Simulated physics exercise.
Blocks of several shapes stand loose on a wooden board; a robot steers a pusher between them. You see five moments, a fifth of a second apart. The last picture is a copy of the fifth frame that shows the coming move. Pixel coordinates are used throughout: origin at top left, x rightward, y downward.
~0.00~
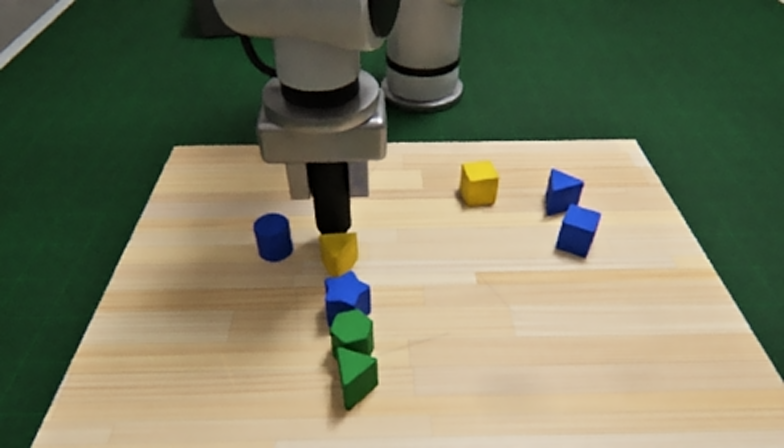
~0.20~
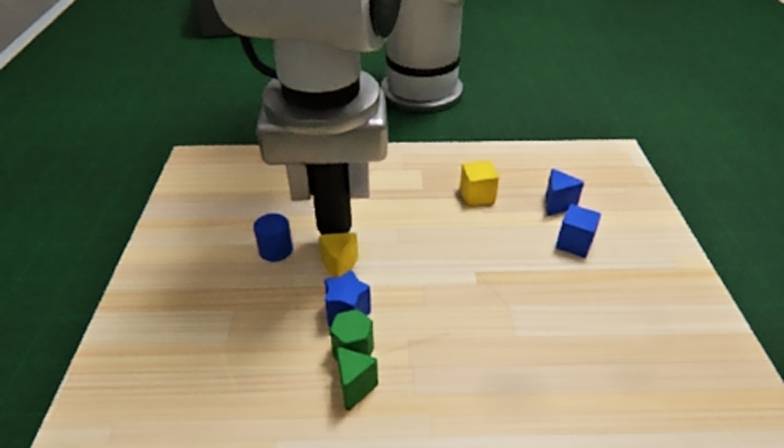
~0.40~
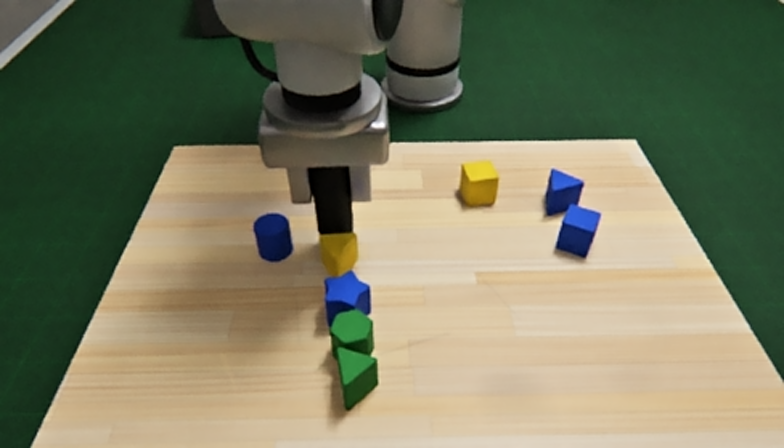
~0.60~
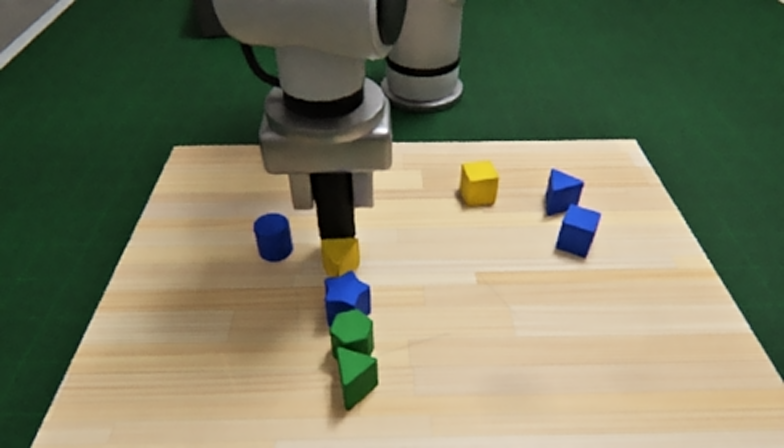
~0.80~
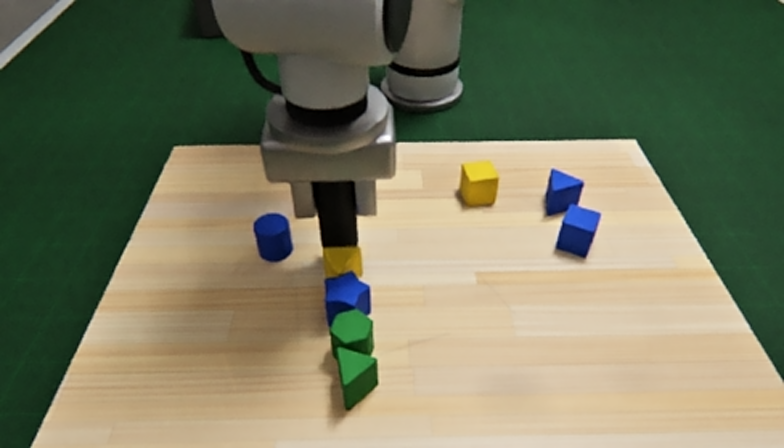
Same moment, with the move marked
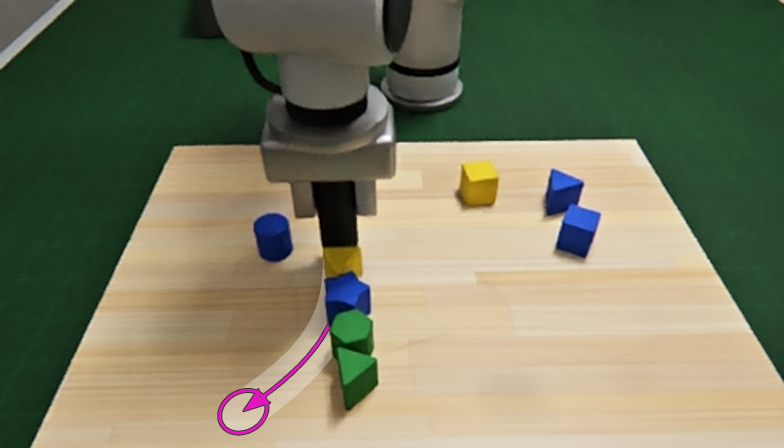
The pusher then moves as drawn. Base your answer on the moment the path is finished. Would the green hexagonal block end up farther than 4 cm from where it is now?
In short: Yes.
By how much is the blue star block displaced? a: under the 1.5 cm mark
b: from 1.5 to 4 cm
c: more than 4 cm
Correct choice: C.
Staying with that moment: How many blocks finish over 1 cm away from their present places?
That makes 3 blocks or more.
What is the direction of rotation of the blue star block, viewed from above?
The turn is anti-clockwise.
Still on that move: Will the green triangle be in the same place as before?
No, I don't think so.
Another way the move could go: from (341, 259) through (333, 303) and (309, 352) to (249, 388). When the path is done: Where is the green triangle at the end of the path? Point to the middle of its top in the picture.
Somewhere near (356, 386).
Drawn move, from (341, 259) via (336, 308) and (304, 361), ending at (243, 411).
What follows on the original path. One third of the way, pusher (334, 293); yellow triangle (336, 308); blue star block (363, 327), turned 40° anticlockwise; green hexagonal block (372, 364), turned 40° clockwise; green triangle (357, 394).
Two thirds of the way, pusher (301, 347); yellow triangle (320, 360), turned 45° anticlockwise; blue star block (366, 331), turned 50° anticlockwise; green hexagonal block (378, 369), turned 45° clockwise; green triangle (358, 397).
At the end, pusher (239, 397); yellow triangle (320, 362), turned 50° anticlockwise; blue star block (366, 331), turned 50° anticlockwise; green hexagonal block (378, 369), turned 45° clockwise; green triangle (358, 397).
